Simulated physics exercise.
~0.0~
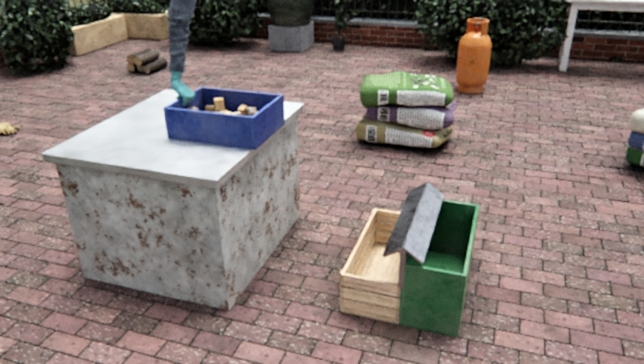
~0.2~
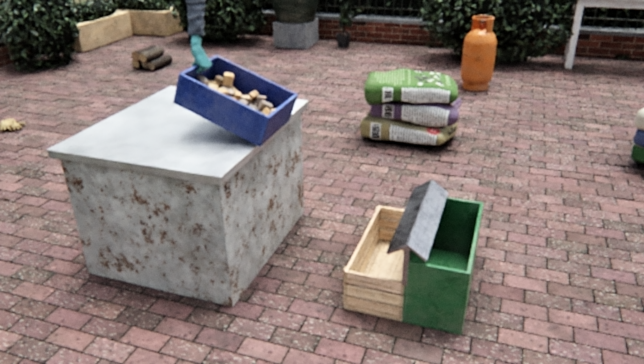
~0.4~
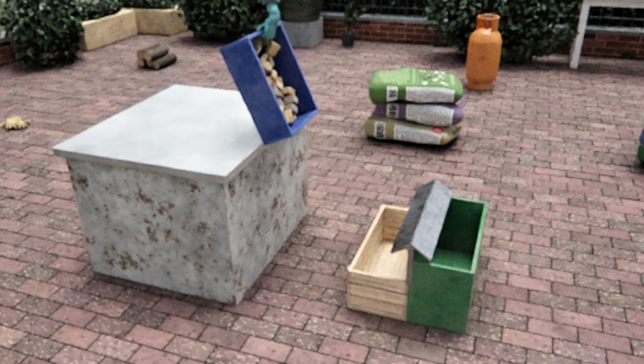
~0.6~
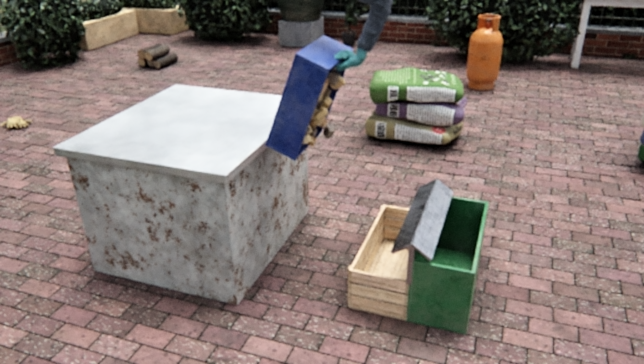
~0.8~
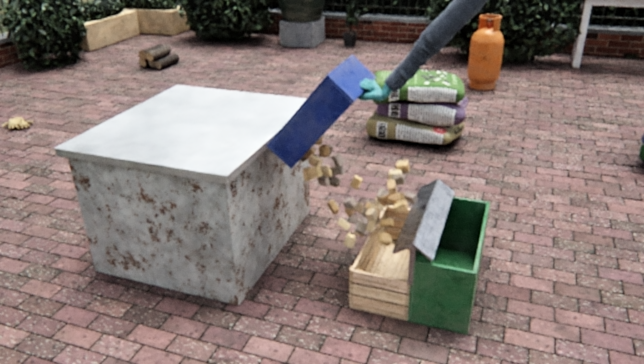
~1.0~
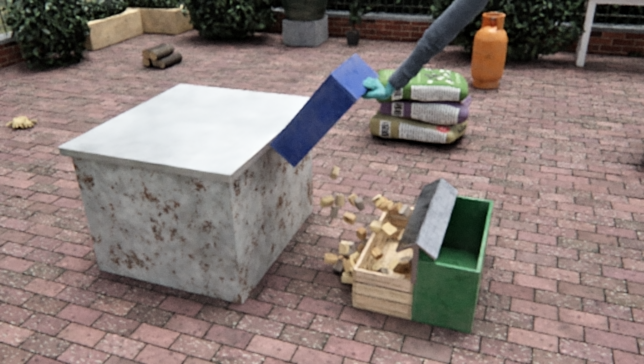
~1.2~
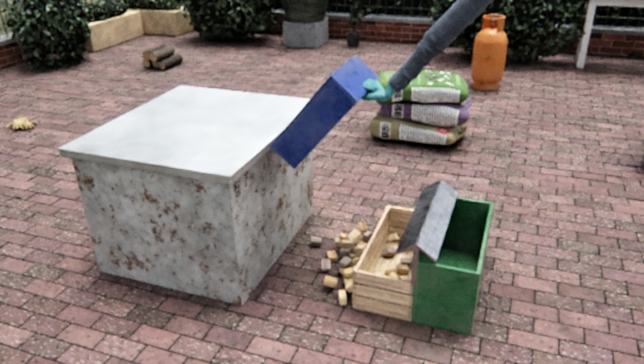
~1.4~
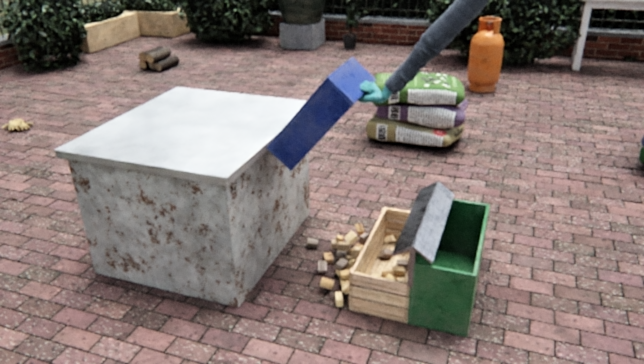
Gloved hand tipping a blue tote of wooden offcuts off a bench, some landing in a wooden tub, most on the paving short of it.
